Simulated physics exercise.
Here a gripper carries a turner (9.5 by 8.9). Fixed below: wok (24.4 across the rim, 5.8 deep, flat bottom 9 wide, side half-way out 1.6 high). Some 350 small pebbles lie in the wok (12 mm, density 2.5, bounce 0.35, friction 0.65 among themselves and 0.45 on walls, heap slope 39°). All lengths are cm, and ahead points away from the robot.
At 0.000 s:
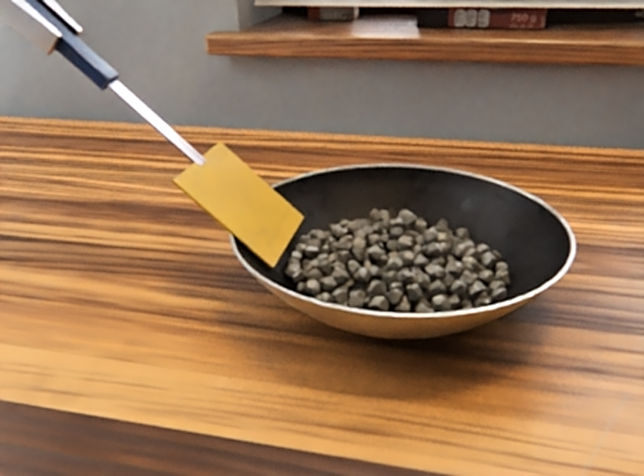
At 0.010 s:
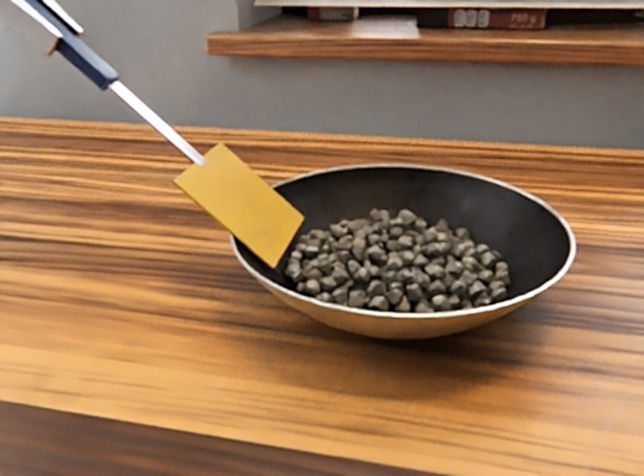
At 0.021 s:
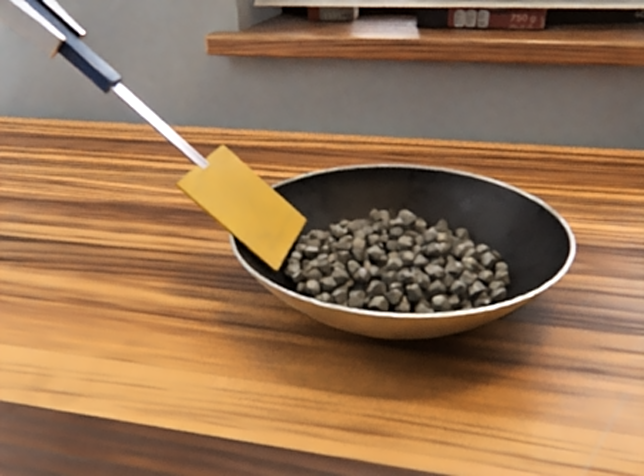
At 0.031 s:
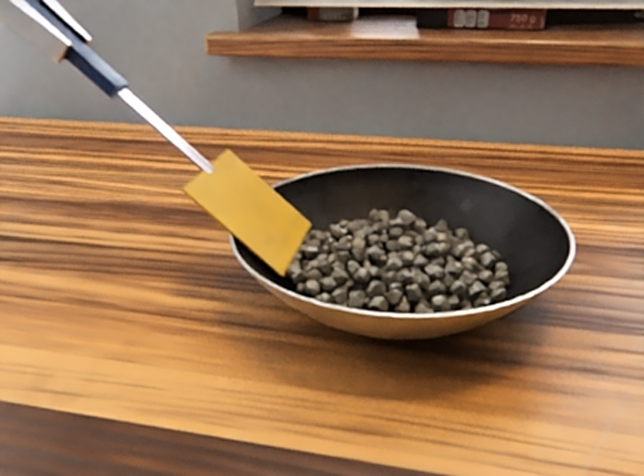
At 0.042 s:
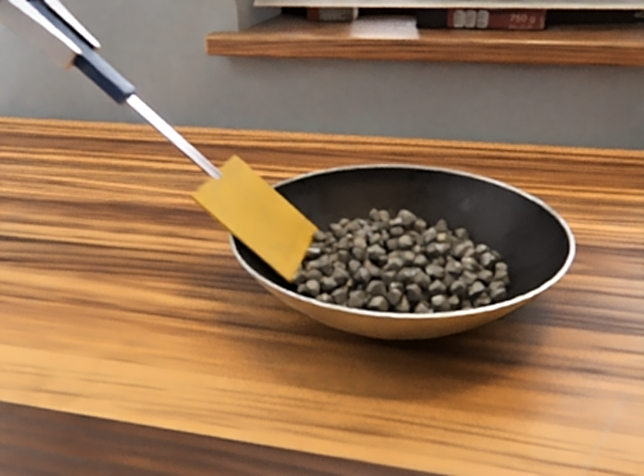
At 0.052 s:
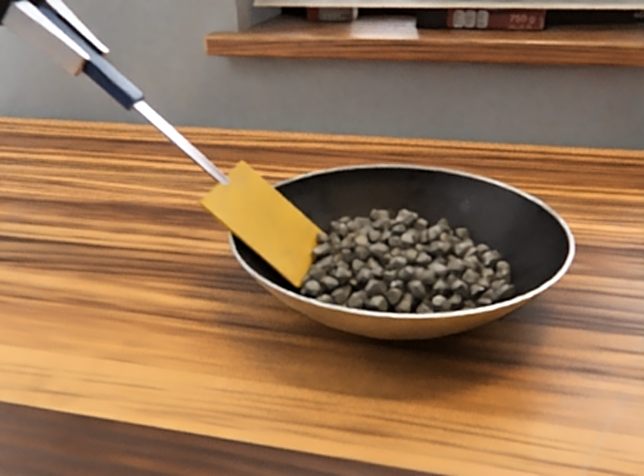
At the start, a gripper holds a yellow turner at the left rim of a dark wok filled with small grey pebbles on a wooden table. The turner barely moves at first, then slides slightly down and to the right, nudging the nearest pebbles a little while the wok stays still.
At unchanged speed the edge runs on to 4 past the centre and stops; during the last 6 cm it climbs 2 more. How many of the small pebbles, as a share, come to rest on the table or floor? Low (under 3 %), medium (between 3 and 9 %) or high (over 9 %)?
Answer: Medium; between 3 and 9 % of the small pebbles finish on the table or floor.
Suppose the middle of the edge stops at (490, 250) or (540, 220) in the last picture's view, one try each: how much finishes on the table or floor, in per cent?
Some 40 and 65 per cent.
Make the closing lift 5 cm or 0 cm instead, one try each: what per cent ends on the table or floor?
Some 0 and 15 per cent.
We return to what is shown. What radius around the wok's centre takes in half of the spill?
About 16 cm.
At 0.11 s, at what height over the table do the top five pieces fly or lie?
Roughly 6 cm.
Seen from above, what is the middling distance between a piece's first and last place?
Some 6 cm.
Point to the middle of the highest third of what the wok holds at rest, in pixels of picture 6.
Around (510, 242).
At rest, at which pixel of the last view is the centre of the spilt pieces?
At about (613, 311).
After 0.11 s, sloping 42°, highest piece 7 above the table; 347 in the wok.
After 0.17 s, sloping 42°, highest piece 7 above the table; 345 in the wok, 2 on the blade or in flight.
After 0.40 s, sloping 42°, highest piece 7 above the table; 327 in the wok, 16 on the table or floor, 4 on the blade or in flight.
After 1.45 s, sloping 42°, highest piece 7 above the table; 327 in the wok, 20 on the table or floor.
At rest, 327 in the wok, 20 on the table or floor. That is 6 % on the table or floor.
